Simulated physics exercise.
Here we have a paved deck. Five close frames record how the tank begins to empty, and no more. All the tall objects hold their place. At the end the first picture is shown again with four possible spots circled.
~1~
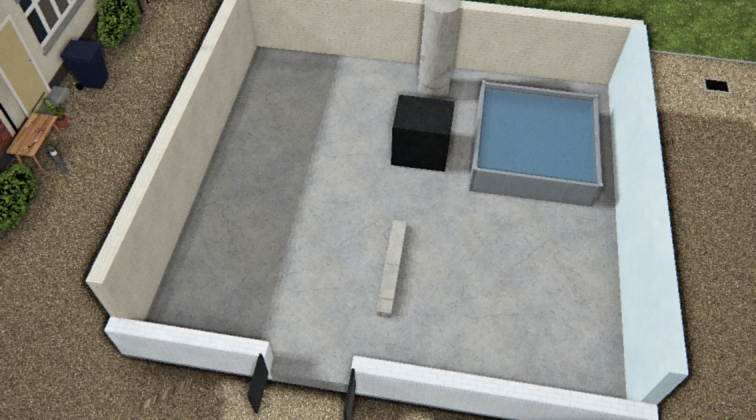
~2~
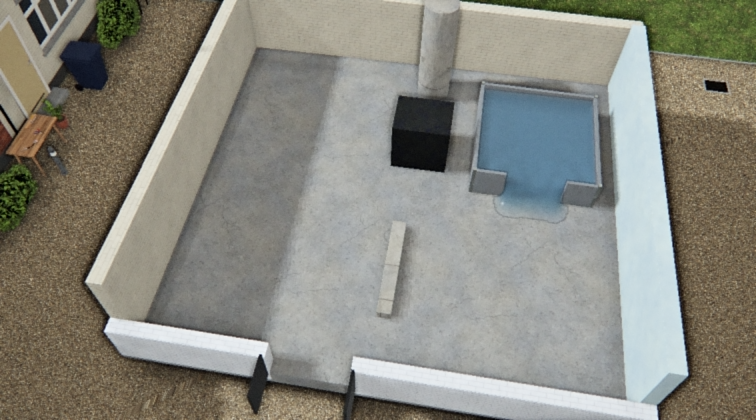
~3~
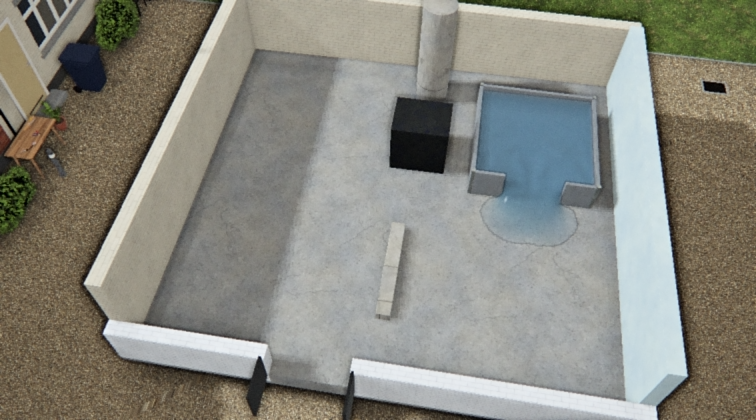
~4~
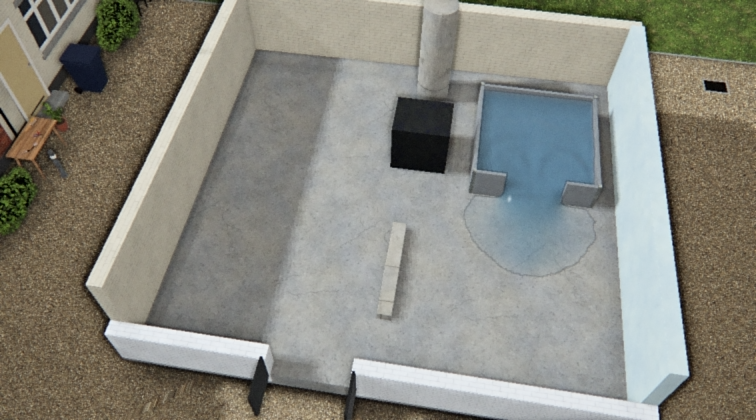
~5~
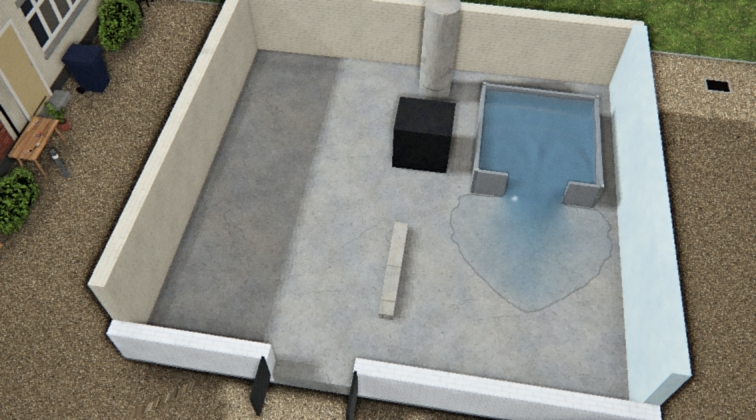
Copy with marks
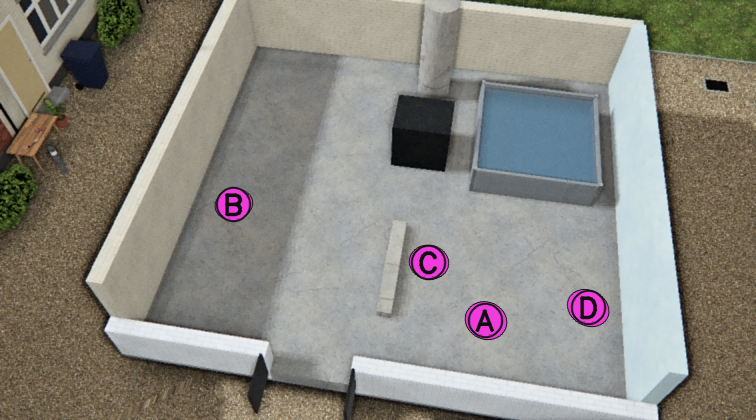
Walled paved deck beside a gravel yard, with water pouring through a gap in a square tank's front and spreading across the floor.
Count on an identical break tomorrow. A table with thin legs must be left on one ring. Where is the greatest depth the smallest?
Place B.
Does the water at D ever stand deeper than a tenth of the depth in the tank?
Yes, it does.
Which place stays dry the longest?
B.
On the marked copy, A at (485, 320); B at (233, 204); C at (428, 262); D at (588, 307).
With A, the water peaks at about 36 % of the depth that stood in the tank.
With B, the water peaks at about 17 % of the depth that stood in the tank.
With C, the water peaks at about 30 % of the depth that stood in the tank.
With D, the water peaks at about 33 % of the depth that stood in the tank.
